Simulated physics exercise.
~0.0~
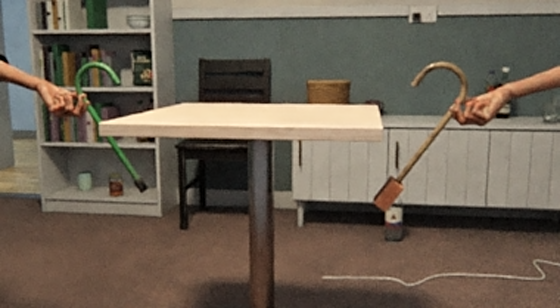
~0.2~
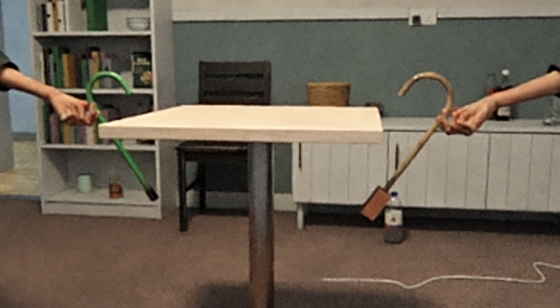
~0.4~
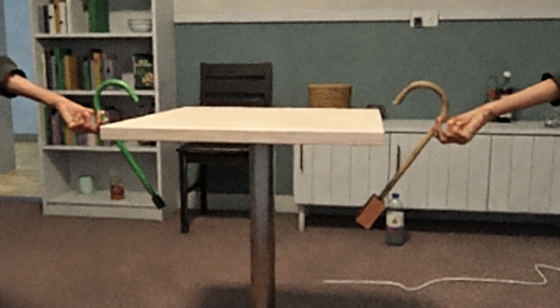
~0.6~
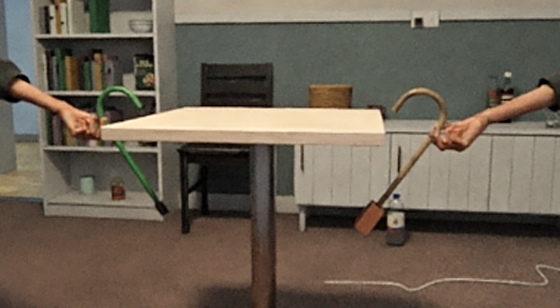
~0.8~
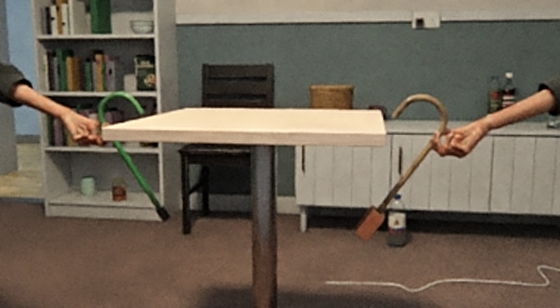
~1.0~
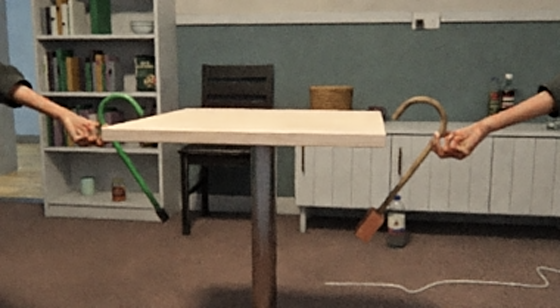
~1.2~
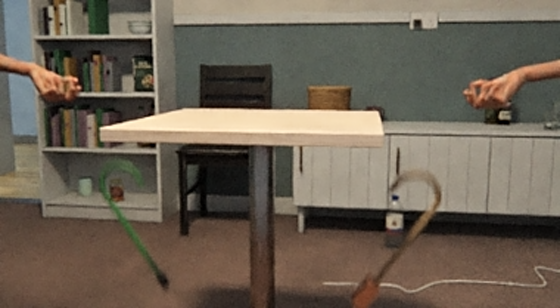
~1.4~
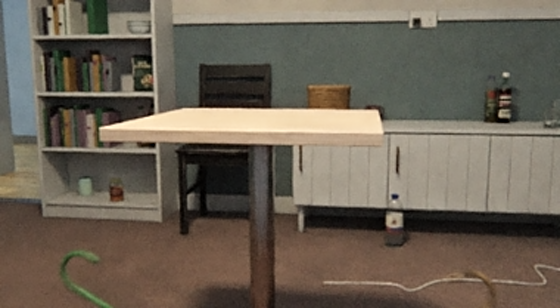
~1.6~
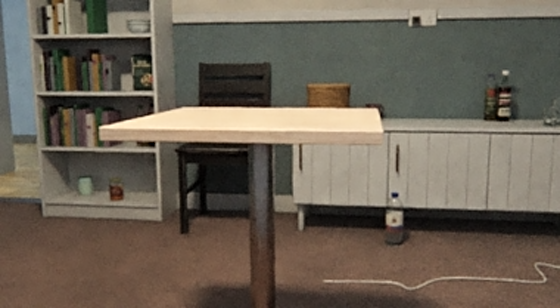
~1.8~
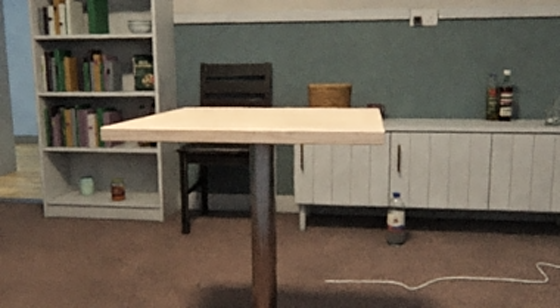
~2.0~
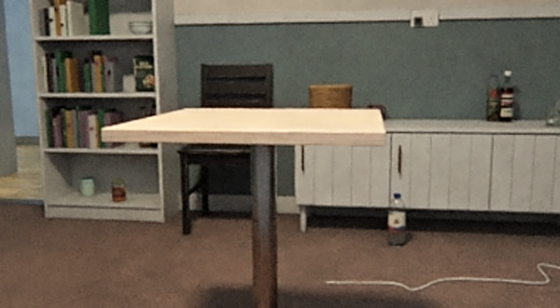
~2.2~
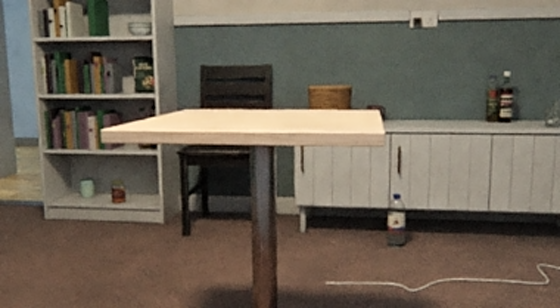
To begin with, two hands reach in from either side of a small pale table, one holding a green cane on the left and the other a tan, hook-topped object with an orange brush-like end on the right. They ease both objects slightly inward and down until the curved tops sit near the table's two ends. After holding almost still there, both hands let go and draw back. The cane and the brush drop together, tilting as they fall toward the floor. Both slip out of view, leaving the table standing bare.
